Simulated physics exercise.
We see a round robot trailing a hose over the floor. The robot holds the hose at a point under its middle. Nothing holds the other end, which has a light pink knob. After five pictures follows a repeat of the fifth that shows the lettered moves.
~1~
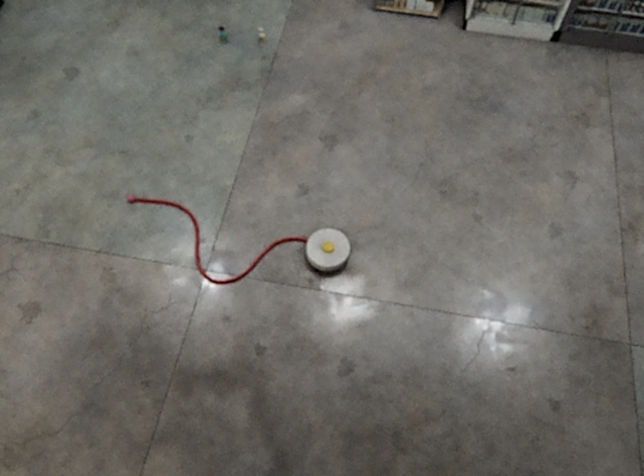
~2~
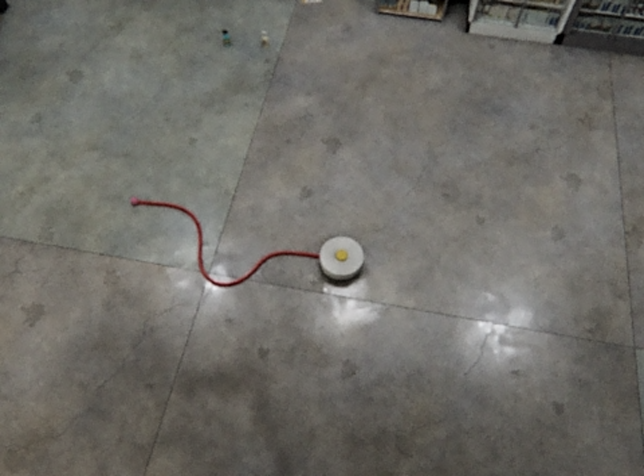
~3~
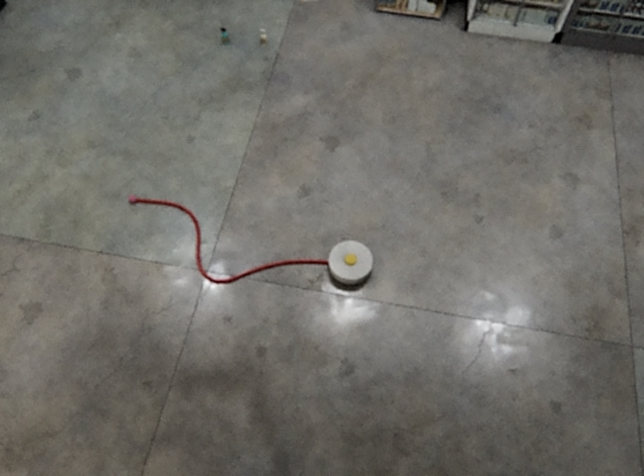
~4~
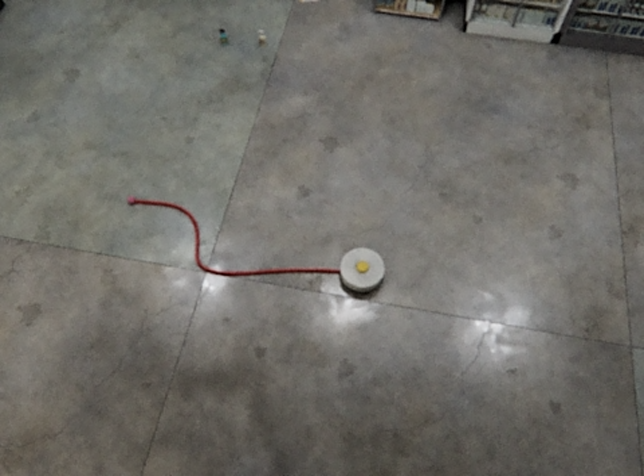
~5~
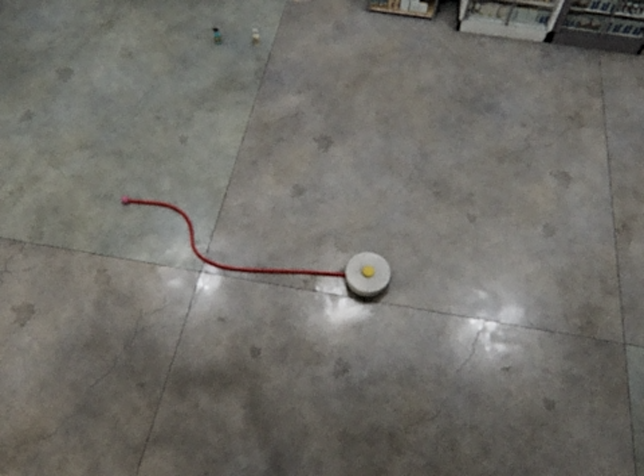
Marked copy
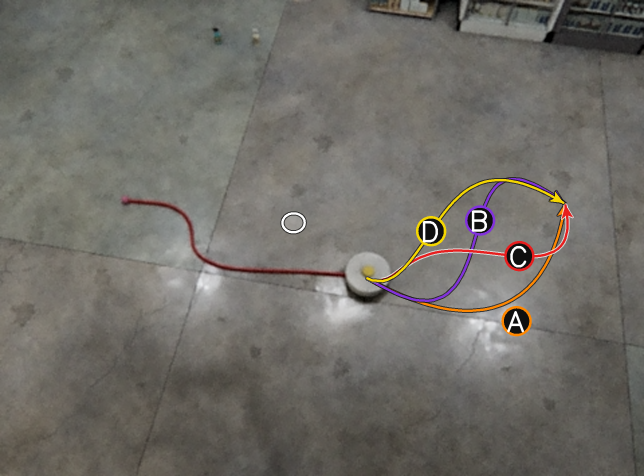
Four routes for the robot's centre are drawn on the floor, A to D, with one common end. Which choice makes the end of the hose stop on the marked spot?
D.
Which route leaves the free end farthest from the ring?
That is A.
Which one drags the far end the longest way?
That is A.
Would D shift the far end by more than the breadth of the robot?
Yes.
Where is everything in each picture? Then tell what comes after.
The first picture shows robot (328, 251); free end (131, 198).
The second picture shows robot (342, 259); free end (134, 201).
The third picture shows robot (350, 263); free end (132, 199).
The fourth picture shows robot (362, 270); free end (131, 200).
The fifth picture shows robot (368, 275); free end (125, 199).
On the marked copy, A from (367, 278) via (508, 302) to (565, 204); B from (367, 278) via (476, 237) to (564, 203); C from (367, 278) via (488, 253) to (565, 205); D from (367, 278) via (452, 204) to (564, 203); the ring at (294, 223).
Following D. Soon after the start, robot (436, 223), middle of the hose (294, 246), free end (163, 211).
Later, robot (501, 176), middle of the hose (370, 212), free end (234, 227).
In the end, robot (568, 200), middle of the hose (427, 203), free end (294, 221); the free end is on the ring.
As for the rest, A leaves the free end at (307, 258); B leaves the free end at (297, 238); C leaves the free end at (301, 237).
